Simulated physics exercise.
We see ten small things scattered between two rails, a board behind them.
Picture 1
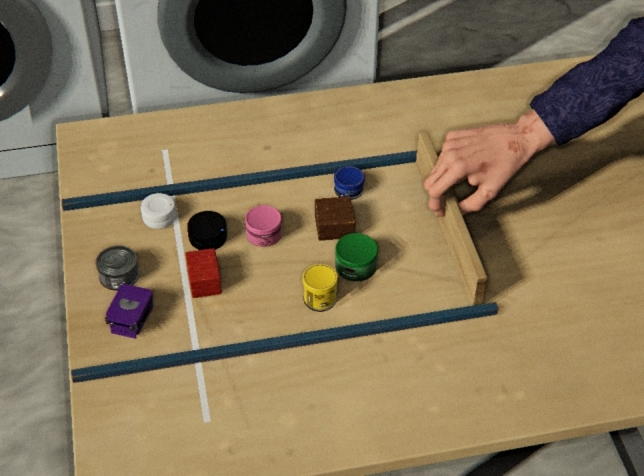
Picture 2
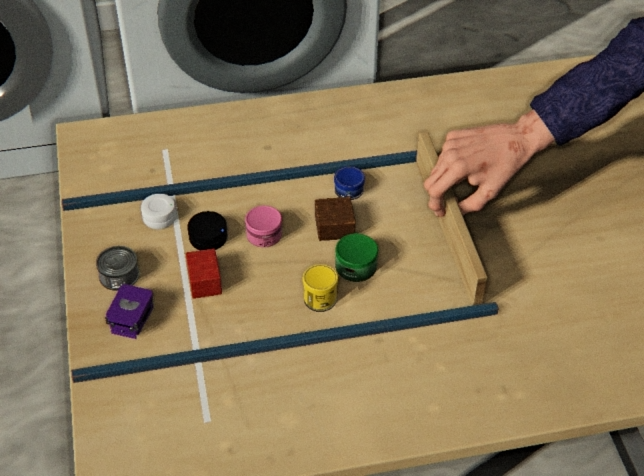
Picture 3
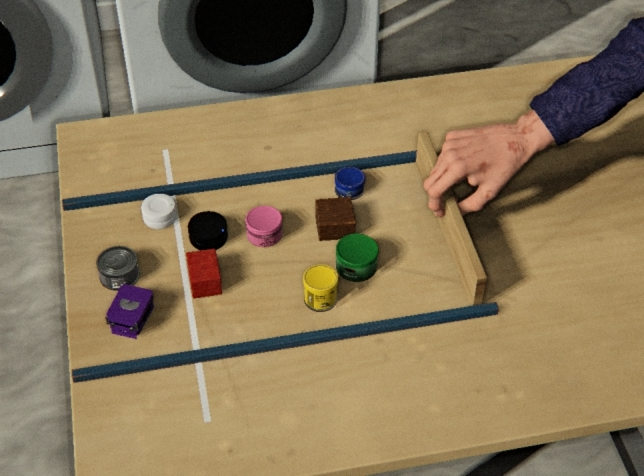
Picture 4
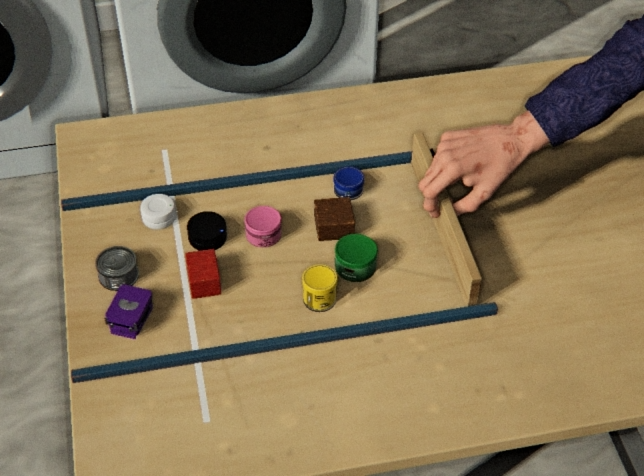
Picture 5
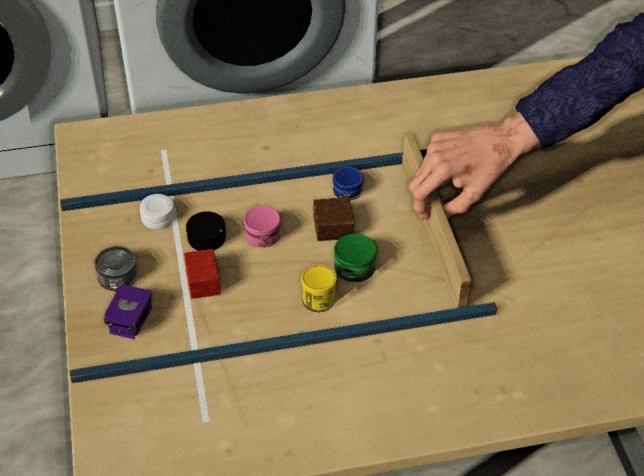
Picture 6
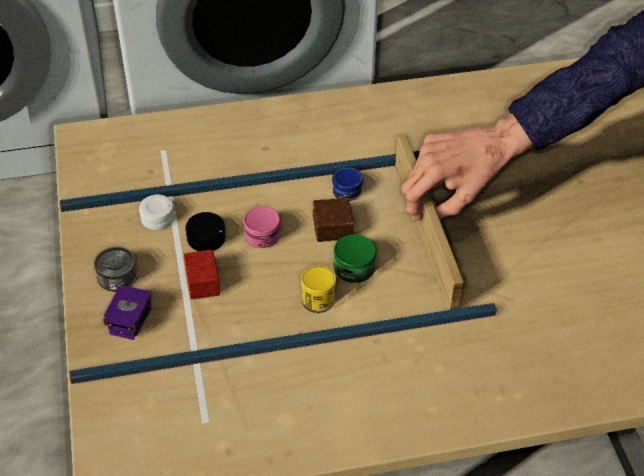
A hand in a dark blue sleeve rests on a wooden board at the right, then slides it a short way left between two blue rails, while the small things and the view stay practically still. Seen from above, a pale wooden table stands beside front-loading machines. Grey, purple and white items sit left, black, red and pink ones near a white tape line, and brown, blue, green and yellow ones nearer the board.
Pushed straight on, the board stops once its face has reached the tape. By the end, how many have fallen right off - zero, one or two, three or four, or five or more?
Every piece stays.
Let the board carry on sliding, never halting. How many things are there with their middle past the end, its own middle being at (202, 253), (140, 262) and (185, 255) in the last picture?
Counts by place: 0 / 2 / 0.
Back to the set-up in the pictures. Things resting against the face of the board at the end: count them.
Well, it touches 4.
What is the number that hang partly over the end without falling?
It totals 0.
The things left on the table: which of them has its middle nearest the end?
The black lid finishes nearest.
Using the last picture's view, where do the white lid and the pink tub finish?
Result: One at about (125, 216), the other at about (122, 247).
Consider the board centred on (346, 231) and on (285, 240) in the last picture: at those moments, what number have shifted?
At the first spot 3, then 6.
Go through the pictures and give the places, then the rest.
Grey pot (118, 268); purple case (131, 312); white lid (159, 211); board (449, 216); tape (184, 270), in the first picture.
Purple case (131, 312); black lid (208, 231), in the second picture.
White lid (159, 211); pink tub (264, 227), in the third picture.
Grey pot (117, 268); yellow tin (320, 289), in the fourth picture.
Purple case (129, 312); red block (202, 274), in the fifth picture.
Grey pot (116, 269); purple case (129, 313); white lid (157, 212); board (427, 220); tape (182, 271), in the sixth picture.
A little later, none off yet; grey pot at rest near (116, 269); purple case at rest near (129, 313); white lid at rest near (157, 212).
When it is over, the number that fall off is zero.
